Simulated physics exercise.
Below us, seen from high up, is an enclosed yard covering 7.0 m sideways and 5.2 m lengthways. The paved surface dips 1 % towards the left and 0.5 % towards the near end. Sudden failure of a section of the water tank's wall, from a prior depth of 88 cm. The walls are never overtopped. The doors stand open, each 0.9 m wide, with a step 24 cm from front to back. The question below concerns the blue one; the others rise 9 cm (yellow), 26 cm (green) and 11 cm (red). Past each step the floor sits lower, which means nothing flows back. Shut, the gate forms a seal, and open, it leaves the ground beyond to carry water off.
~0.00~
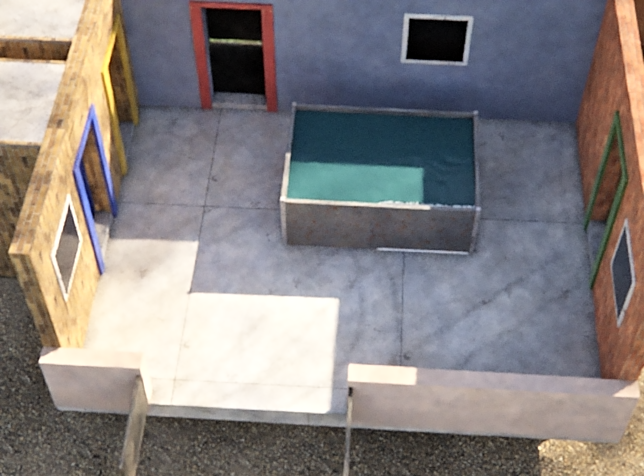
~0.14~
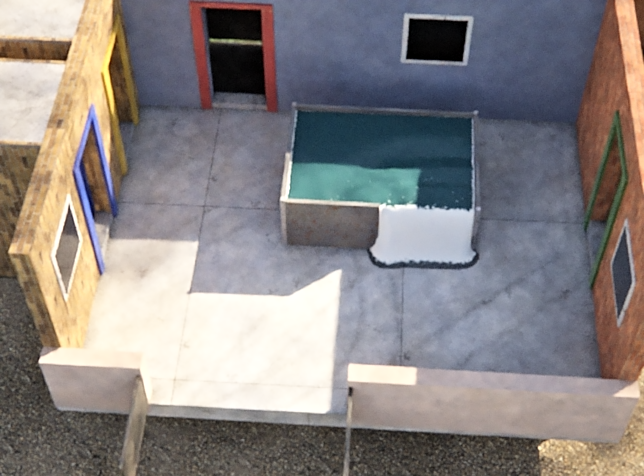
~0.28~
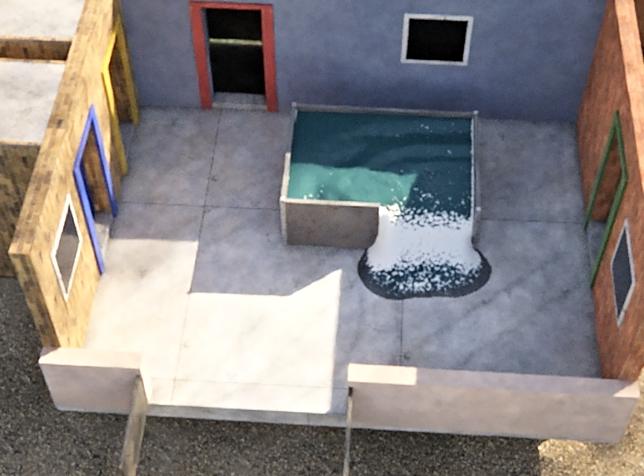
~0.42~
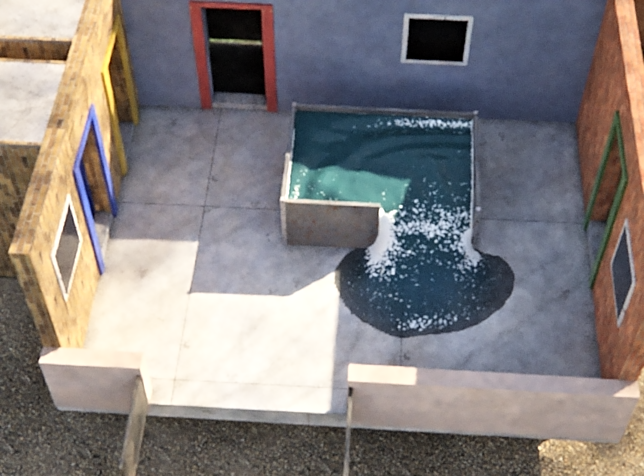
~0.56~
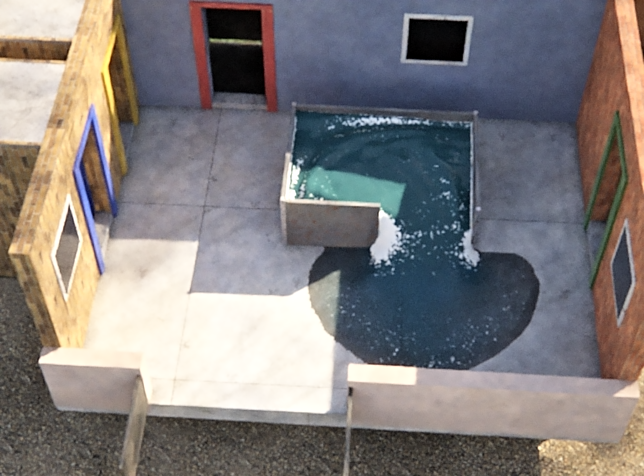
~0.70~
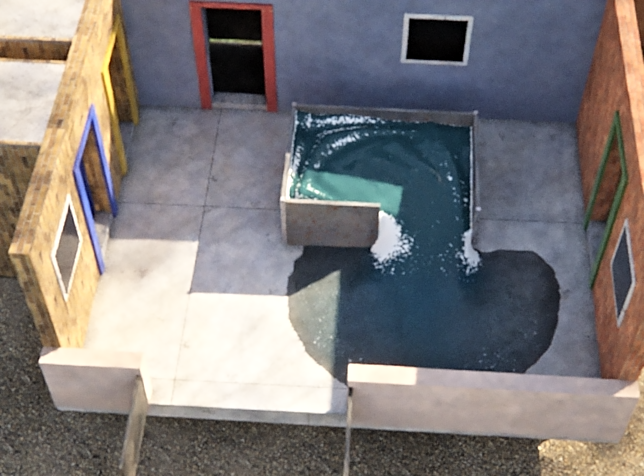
Water tank in a walled yard losing part of its front wall, water pouring out and spreading across the paved floor.
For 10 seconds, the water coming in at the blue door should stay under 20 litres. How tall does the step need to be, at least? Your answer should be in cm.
Close to 6.5 cm is just enough.
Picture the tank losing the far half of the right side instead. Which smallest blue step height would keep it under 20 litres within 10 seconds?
Close to 13.0 cm at the least.
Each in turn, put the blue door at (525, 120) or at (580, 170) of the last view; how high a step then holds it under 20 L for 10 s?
In turn: Roughly 20 cm, roughly 12.5 cm.
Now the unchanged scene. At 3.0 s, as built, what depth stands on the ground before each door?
Centimetres: Blue = 0, yellow = 0, green = 14, red = 0.
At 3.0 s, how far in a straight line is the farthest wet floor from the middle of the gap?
Distance from gap: Approx. 5.2 m.
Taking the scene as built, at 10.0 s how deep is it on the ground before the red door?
It comes to about 6.5 centimetres deep.
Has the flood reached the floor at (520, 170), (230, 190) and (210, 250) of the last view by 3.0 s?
Listed order - unwetted, unwetted, unwetted.
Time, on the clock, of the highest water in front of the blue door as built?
I'd guess close to 10.0 seconds.
After 1.4 s water covers 30 % of the floor, deepest (52 cm) near (427, 402); it has not reached the blue door.
After 3.0 s water covers 50 % of the floor, deepest (41 cm) near (441, 390); it has not reached the blue door.
After 10.0 s water covers 95 % of the floor, deepest (16 cm) near (119, 197); 12 cm at the blue door, 0 litres in over its 15 cm step.
At the blue door as built, the water arrived by 3.8 s and peaked near 12 cm at 10.0 s.
With a step of 6 cm, 25 litres would have come in within the 10 s; with 7 cm, 15 litres. So under 20 litres takes about 6.5 cm.
